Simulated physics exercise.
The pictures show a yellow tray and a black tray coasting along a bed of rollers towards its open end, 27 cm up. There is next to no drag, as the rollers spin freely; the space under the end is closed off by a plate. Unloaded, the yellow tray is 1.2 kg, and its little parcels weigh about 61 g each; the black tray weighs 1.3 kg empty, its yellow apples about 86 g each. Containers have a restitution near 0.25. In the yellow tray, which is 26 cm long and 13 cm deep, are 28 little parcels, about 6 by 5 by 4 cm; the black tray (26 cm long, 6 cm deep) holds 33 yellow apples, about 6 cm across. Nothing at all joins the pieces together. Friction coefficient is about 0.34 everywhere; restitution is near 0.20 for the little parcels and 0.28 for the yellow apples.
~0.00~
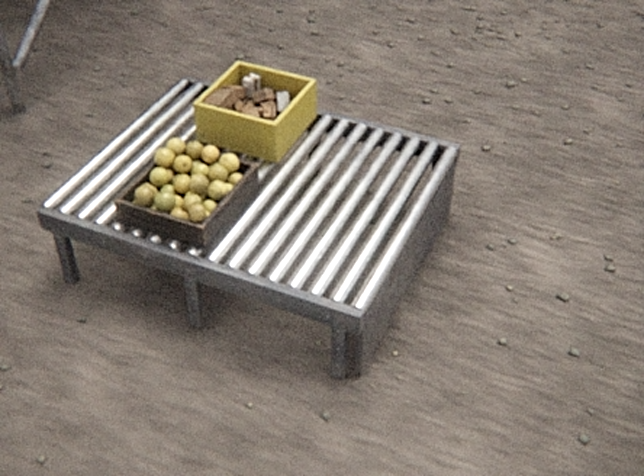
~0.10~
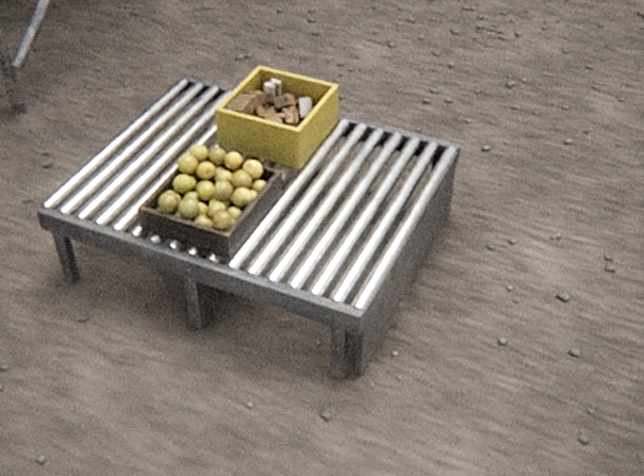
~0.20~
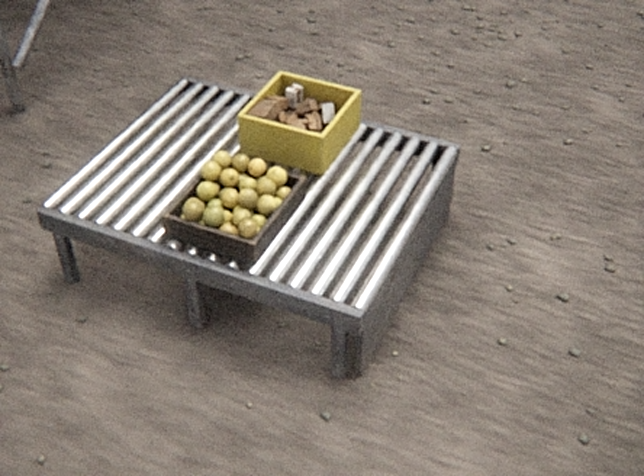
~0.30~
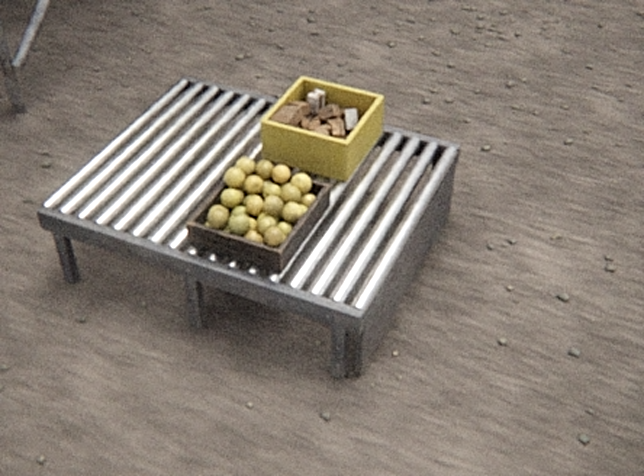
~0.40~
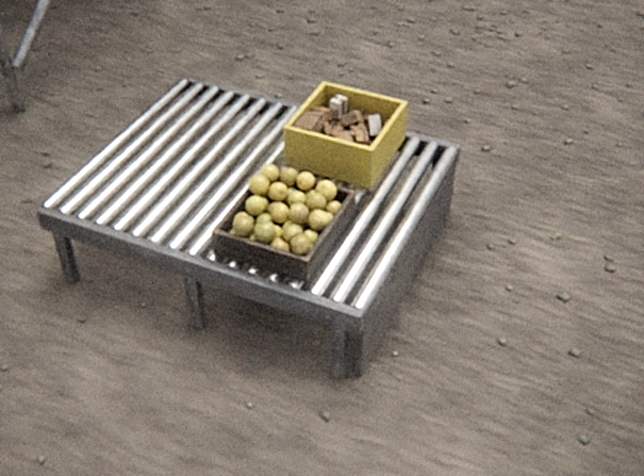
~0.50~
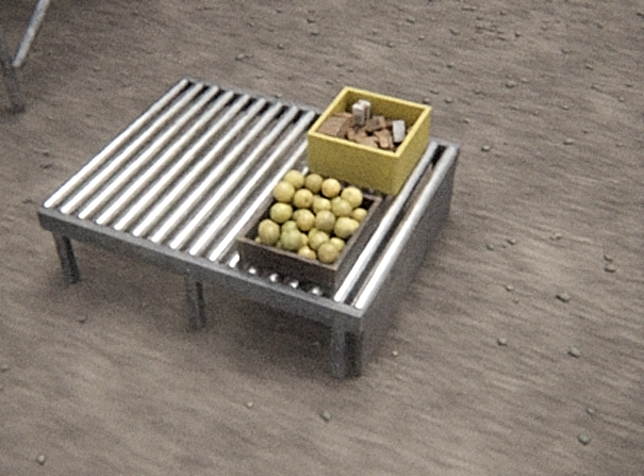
A yellow tray of small brown and grey blocks and a dark tray piled with yellow apples slid side by side to the right across a bed of metal rollers, nearing its right edge.
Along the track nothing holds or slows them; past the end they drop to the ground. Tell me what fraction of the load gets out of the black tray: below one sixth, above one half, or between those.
Between those.
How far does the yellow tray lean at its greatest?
45°.
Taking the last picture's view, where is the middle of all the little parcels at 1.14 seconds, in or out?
Centre: About (516, 236) px.
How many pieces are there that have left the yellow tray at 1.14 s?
The yellow tray is at around 0.
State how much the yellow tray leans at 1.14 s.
Tilt: Around 45 degrees.
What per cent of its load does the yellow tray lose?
About 10 percent for the yellow tray.
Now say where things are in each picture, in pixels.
In the first frame (places track the rim corner closest to us here), black tray (199, 225); yellow tray (273, 123); 46 cm to the end; all still inside.
In the second frame, black tray (225, 233); yellow tray (296, 129); 38 cm to the end.
In the third frame, black tray (251, 241); yellow tray (320, 135); 30 cm to the end.
In the fourth frame, black tray (277, 250); yellow tray (344, 142); 23 cm to the end.
In the fifth frame, black tray (304, 258); yellow tray (369, 148); 15 cm to the end.
In the sixth frame, black tray (331, 267); yellow tray (394, 155); 7 cm to the end; all still inside.
After 0.59 s, the overhang begins.
After 0.94 s, the yellow tray leans 12° with 0 of 28 out and the black tray leans 13° with 0 of 33 out.
After 1.14 s, the yellow tray leans 44° with 0 of 28 out and the black tray leans 33° with 3 of 33 out.
After 1.49 s, the yellow tray is level with 2 of 28 out and the black tray is level with 10 of 33 out.
Outcome (at 1.66 s), the yellow tray is level with 2 of 28 out and the black tray is level with 10 of 33 out. Asked share, 10 of 33, 30 per cent.
